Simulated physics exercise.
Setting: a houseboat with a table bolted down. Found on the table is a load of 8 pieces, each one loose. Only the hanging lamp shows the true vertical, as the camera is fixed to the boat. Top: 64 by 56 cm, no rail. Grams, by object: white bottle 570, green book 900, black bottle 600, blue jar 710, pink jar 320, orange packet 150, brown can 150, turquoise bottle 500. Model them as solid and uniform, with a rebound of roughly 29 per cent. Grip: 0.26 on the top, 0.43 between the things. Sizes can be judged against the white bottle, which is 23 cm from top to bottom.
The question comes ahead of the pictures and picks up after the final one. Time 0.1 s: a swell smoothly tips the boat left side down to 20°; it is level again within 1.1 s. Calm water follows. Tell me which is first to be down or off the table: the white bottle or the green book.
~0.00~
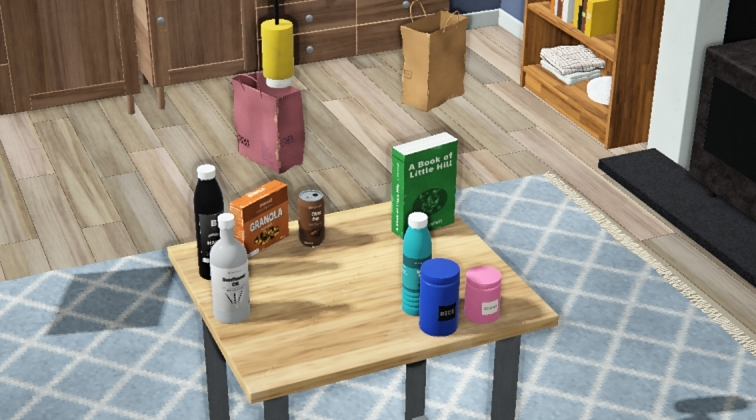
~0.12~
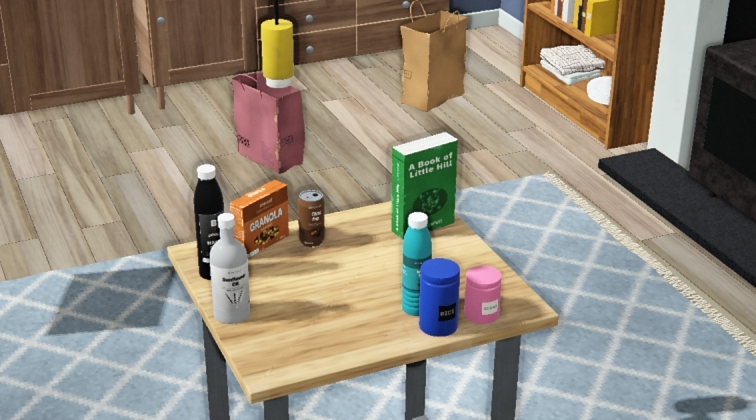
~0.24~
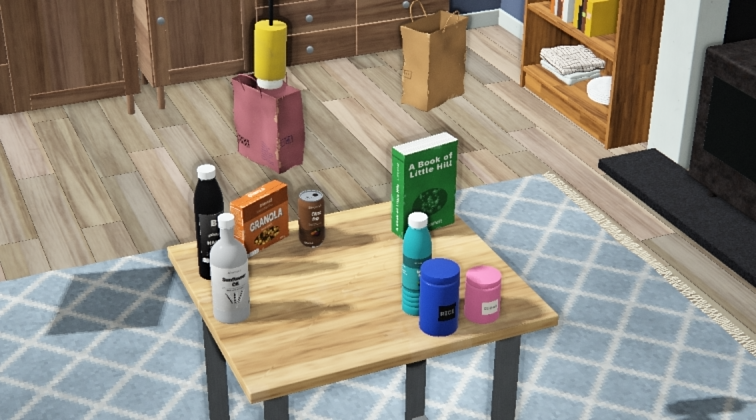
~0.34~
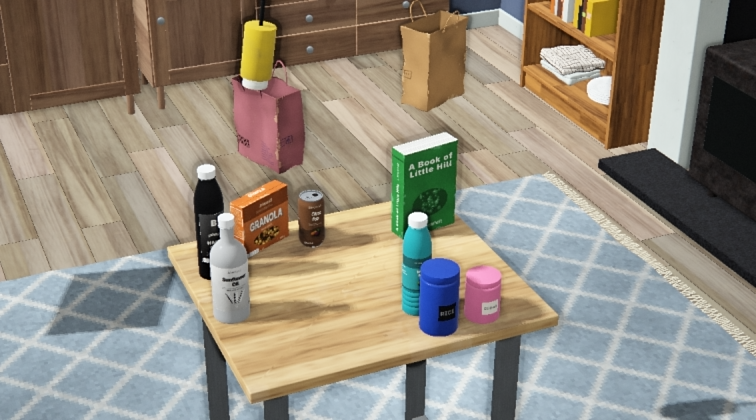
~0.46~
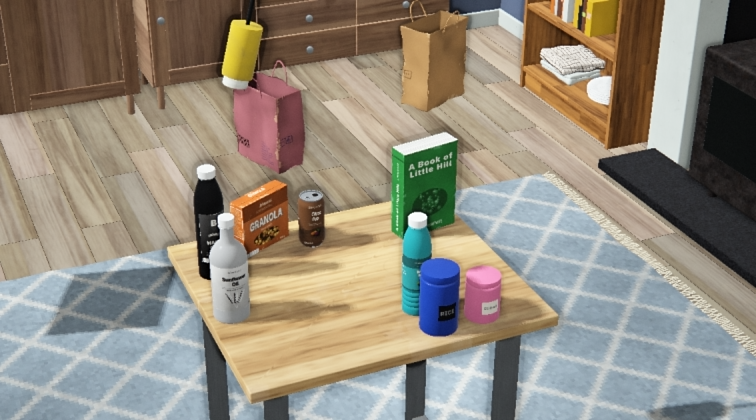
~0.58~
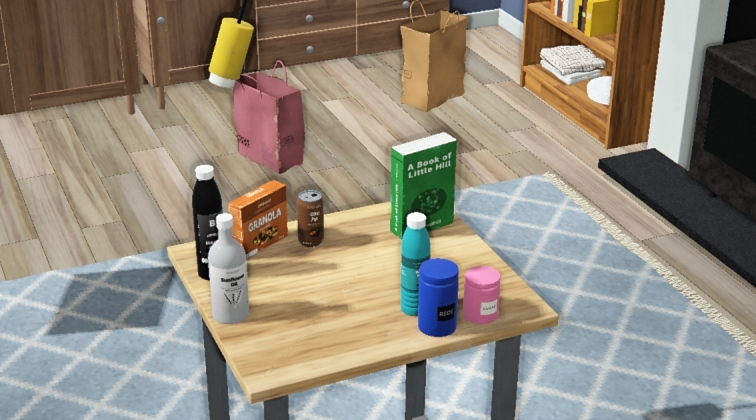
I would say the former.
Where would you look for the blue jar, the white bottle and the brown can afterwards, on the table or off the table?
The blue jar ends on the table; the white bottle ends off the table; the brown can ends on the table.
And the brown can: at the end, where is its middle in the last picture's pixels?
It finishes around (277, 226).
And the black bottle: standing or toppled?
Well, the black bottle tumbles down.
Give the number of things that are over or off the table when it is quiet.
All told, 2.
After 0.88 s, boat heeled 13°, left side down; white bottle now off the table; green book slid 6 cm near (401, 191); black bottle tipped 4° from how it sat.
After 1.18 s, boat level; black bottle now off the table; green book slid 8 cm near (390, 193); orange packet slid 9 cm.
After 1.48 s, boat level; green book slid 8 cm near (390, 193); orange packet slid 9 cm; turquoise bottle slid 8 cm.
At rest (1.7 s), off the table, white bottle and black bottle; not toppled but over 5 cm from the start, green book, blue jar, pink jar, orange packet, brown can and turquoise bottle. Seen from the same camera at the end, green book near (390, 193). White bottle went at 0.86 s; green book was never lost.
